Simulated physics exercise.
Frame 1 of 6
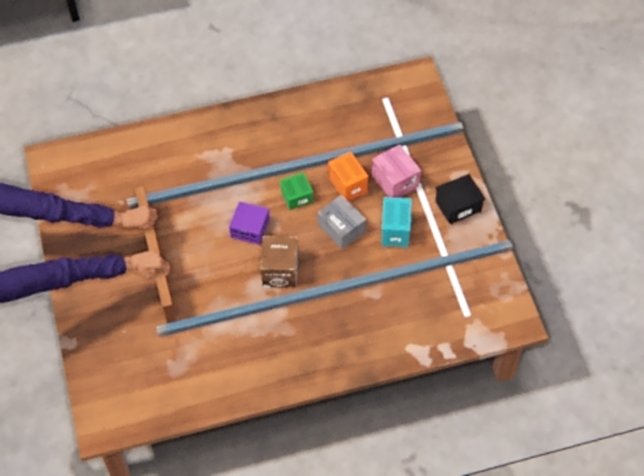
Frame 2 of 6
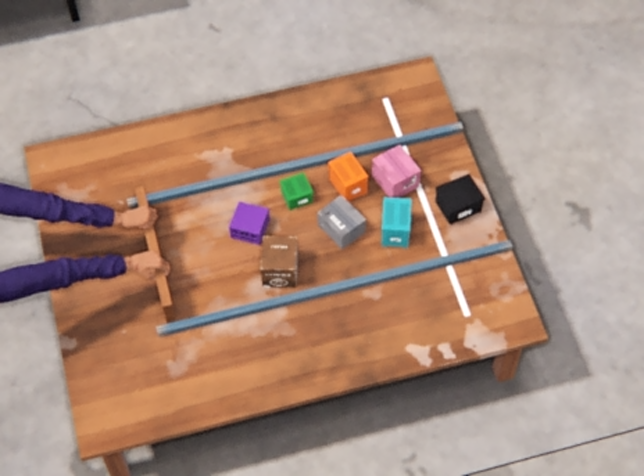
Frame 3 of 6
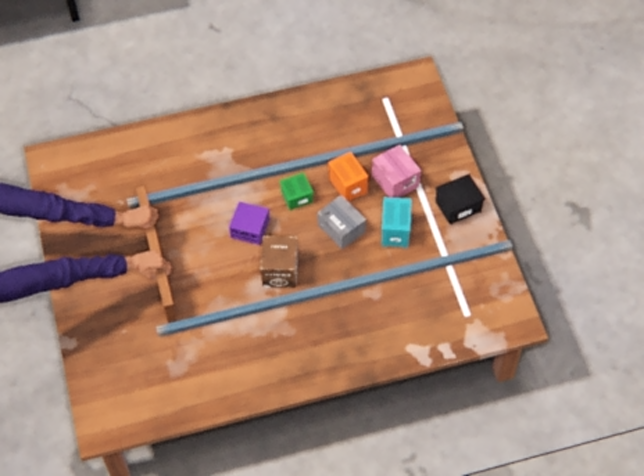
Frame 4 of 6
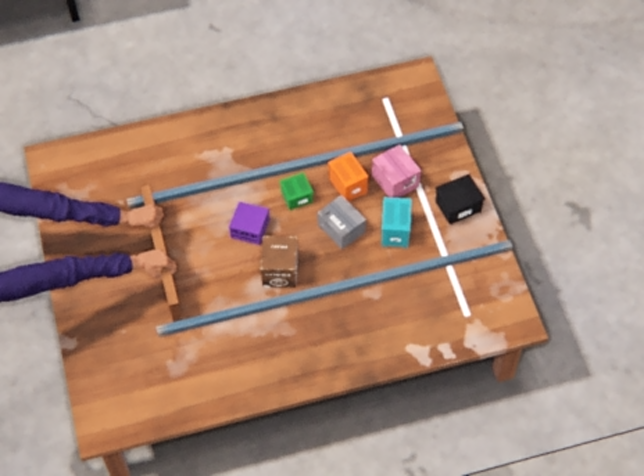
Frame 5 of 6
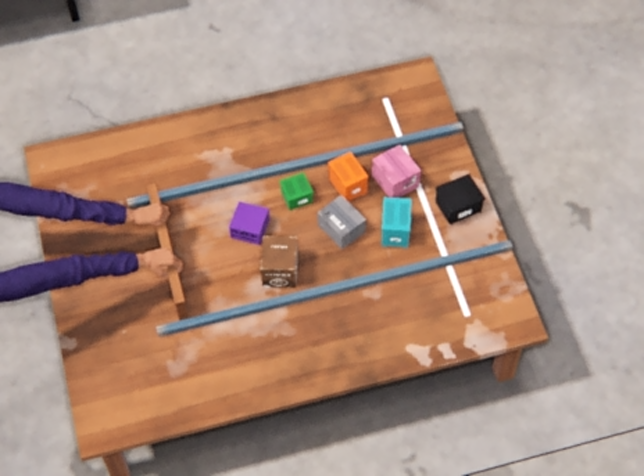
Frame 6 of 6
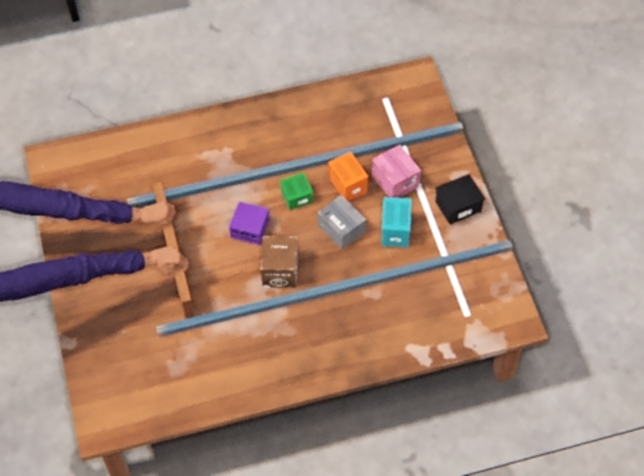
The clip shows colored boxes between two blue-gray strips on a wooden table, with a white line near the right end, as two purple-sleeved arms hold a thin wooden bar at left, then slide it slightly right, touching no boxes.
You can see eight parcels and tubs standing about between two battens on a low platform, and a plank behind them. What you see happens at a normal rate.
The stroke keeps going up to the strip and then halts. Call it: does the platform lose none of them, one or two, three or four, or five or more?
It loses one or two.
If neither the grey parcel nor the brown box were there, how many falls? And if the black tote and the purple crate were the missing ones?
That makes 1 fallen, then 1 fallen in the other try.
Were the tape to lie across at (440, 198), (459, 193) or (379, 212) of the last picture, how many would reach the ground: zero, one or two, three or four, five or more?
Result per tape, in order - either three or four / 5 or more / no fall at all.
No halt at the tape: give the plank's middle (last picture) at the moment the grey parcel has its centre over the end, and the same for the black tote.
Around (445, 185), then around (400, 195).
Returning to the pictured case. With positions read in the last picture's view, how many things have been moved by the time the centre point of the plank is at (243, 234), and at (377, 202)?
I make it 1 at the first spot and 8 at the other.
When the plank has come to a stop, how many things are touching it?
The answer is 3.
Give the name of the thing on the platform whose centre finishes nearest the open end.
The turquoise tote is the one.
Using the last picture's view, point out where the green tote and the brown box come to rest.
Taking them in turn, first comes (419, 148), then (453, 221).
Early on, none off yet; black tote at rest near (459, 200); pink parcel at rest near (396, 173); turquoise tote at rest near (396, 223).
Finally, the number that fall off is one or two; lost, pink parcel and black tote.
